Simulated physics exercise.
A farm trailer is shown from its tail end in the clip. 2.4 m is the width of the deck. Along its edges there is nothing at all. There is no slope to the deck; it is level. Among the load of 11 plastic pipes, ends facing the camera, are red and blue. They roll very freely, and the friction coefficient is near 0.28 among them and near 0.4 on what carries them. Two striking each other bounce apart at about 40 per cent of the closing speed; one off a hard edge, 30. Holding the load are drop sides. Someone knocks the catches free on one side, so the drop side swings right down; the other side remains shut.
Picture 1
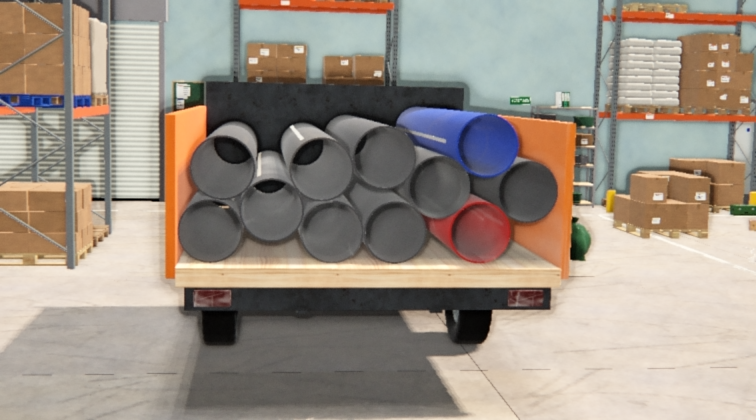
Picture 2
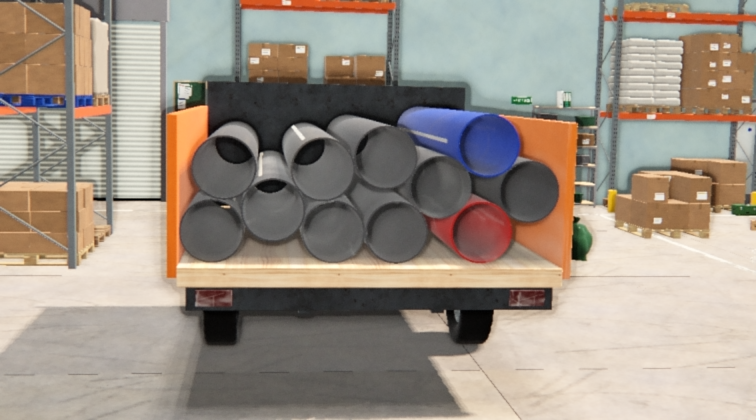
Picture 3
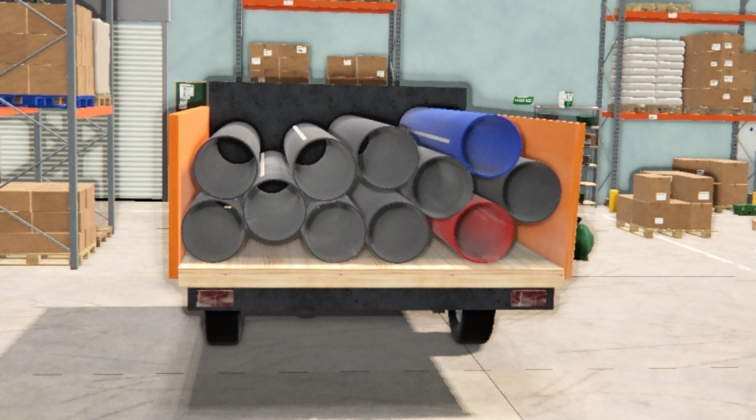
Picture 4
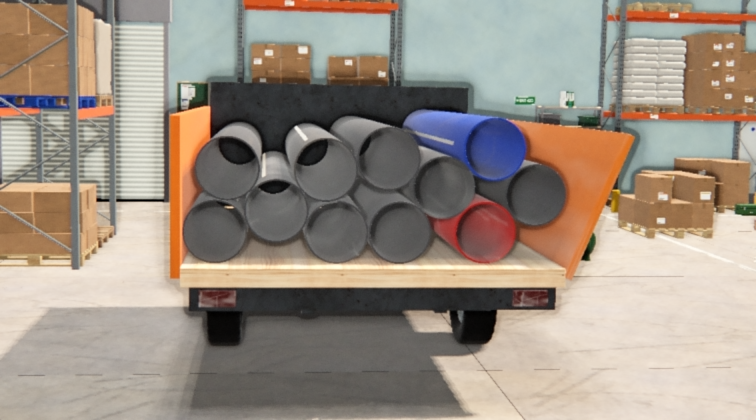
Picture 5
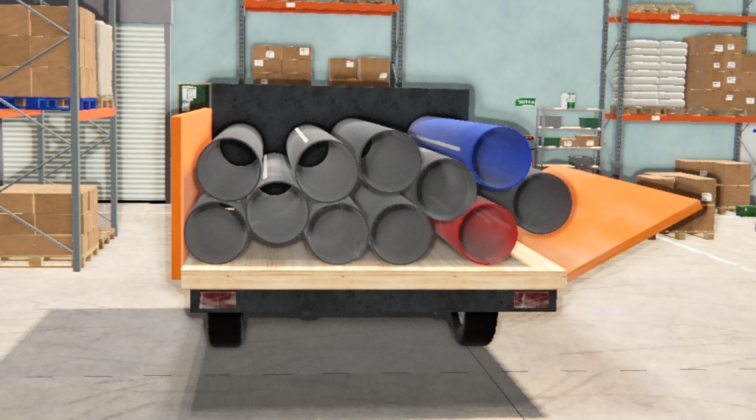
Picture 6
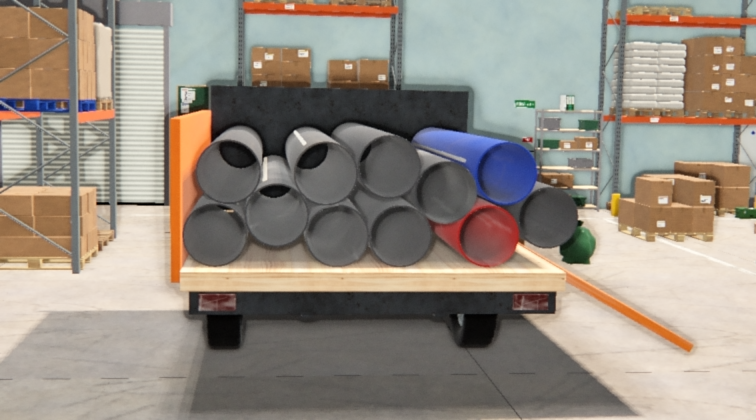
A stack of dark grey pipes, with a blue one at the upper right and a red one below it, lies open ends toward the viewer on a flat wooden truck bed, seen from behind in a warehouse with shelves of boxes. Orange boards flank the load. The right board swings outward and down below the deck, while the blue pipe and the grey one beside it shift slightly rightward.
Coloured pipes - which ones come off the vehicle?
Red: Goes, blue: Goes.
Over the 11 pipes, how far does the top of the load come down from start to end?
About 20 cm.
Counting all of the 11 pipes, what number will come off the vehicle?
I make it 3 exactly.
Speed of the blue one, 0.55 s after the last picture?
Roughly 2.0 m/s.
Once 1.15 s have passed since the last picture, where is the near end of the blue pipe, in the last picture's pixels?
Its near end sits close to (649, 323).
Another 0.5 s on from the last picture, red is on the deck, 25 cm from the right edge, rolling right; blue is dropping off the right side; 2 of 11 are off.
Another 1.2 s on from the last picture, red is dropping off the right side; blue is dropping off the right side; 3 of 11 are off.
In the end (4.3 s after the last picture), red is down on the right; blue is down on the right; 3 of 11 are off.
